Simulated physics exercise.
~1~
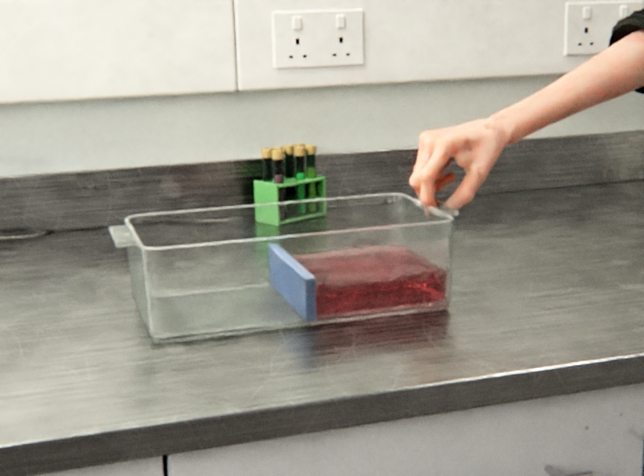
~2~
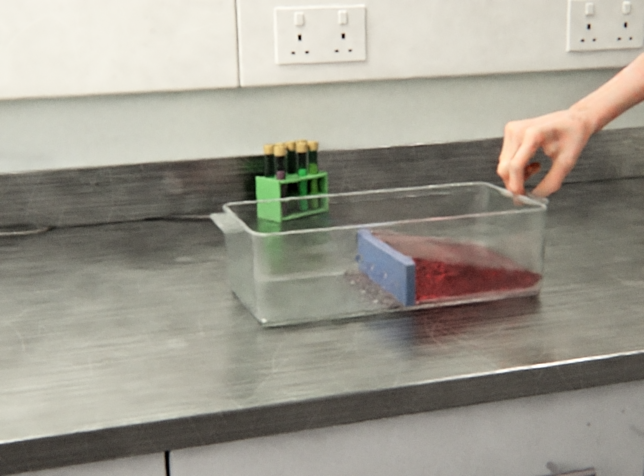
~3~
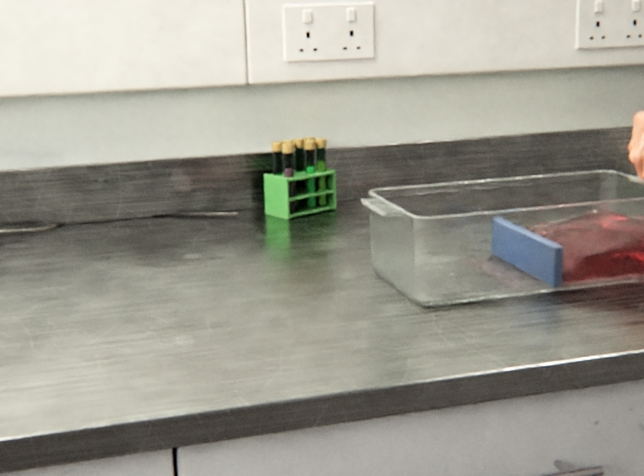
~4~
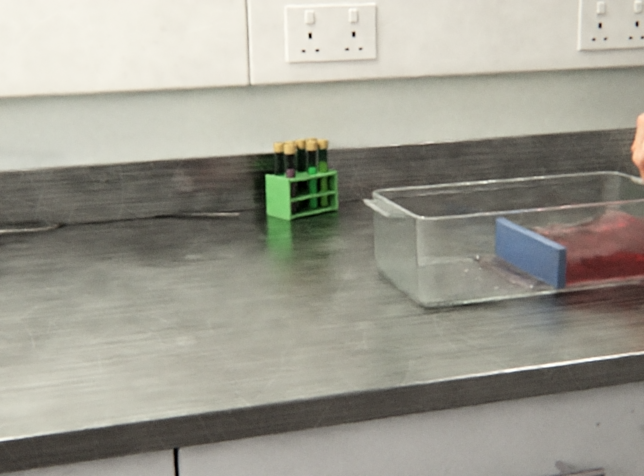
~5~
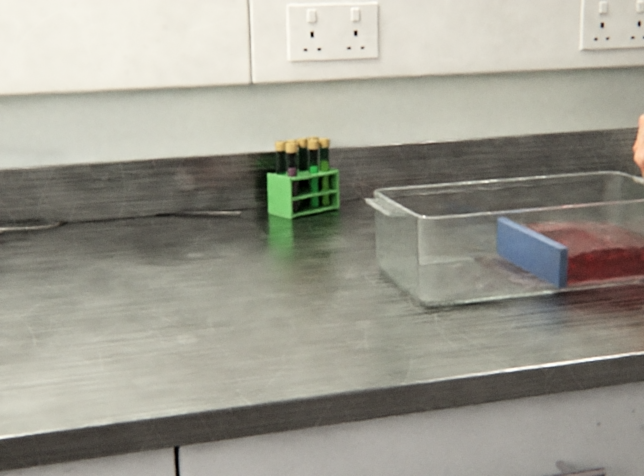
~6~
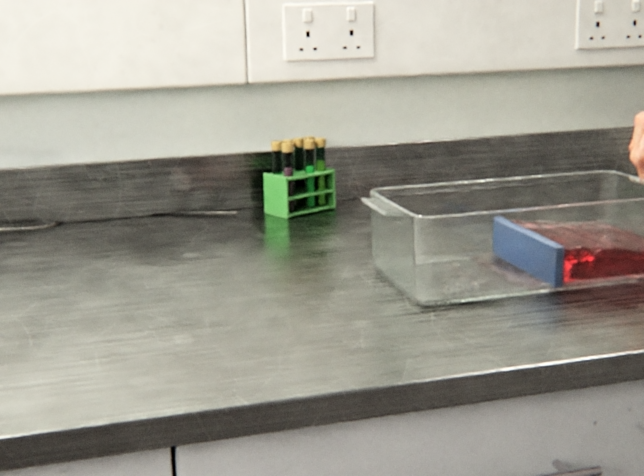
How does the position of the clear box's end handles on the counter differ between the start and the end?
At the start the handles are on either side of the green rack, with the left one to its left. By the end they have moved well to the right with the box, and even the left one is to the right of the rack.
A clear box of sloshing red liquid slides right, pulled by a hand, and stops.
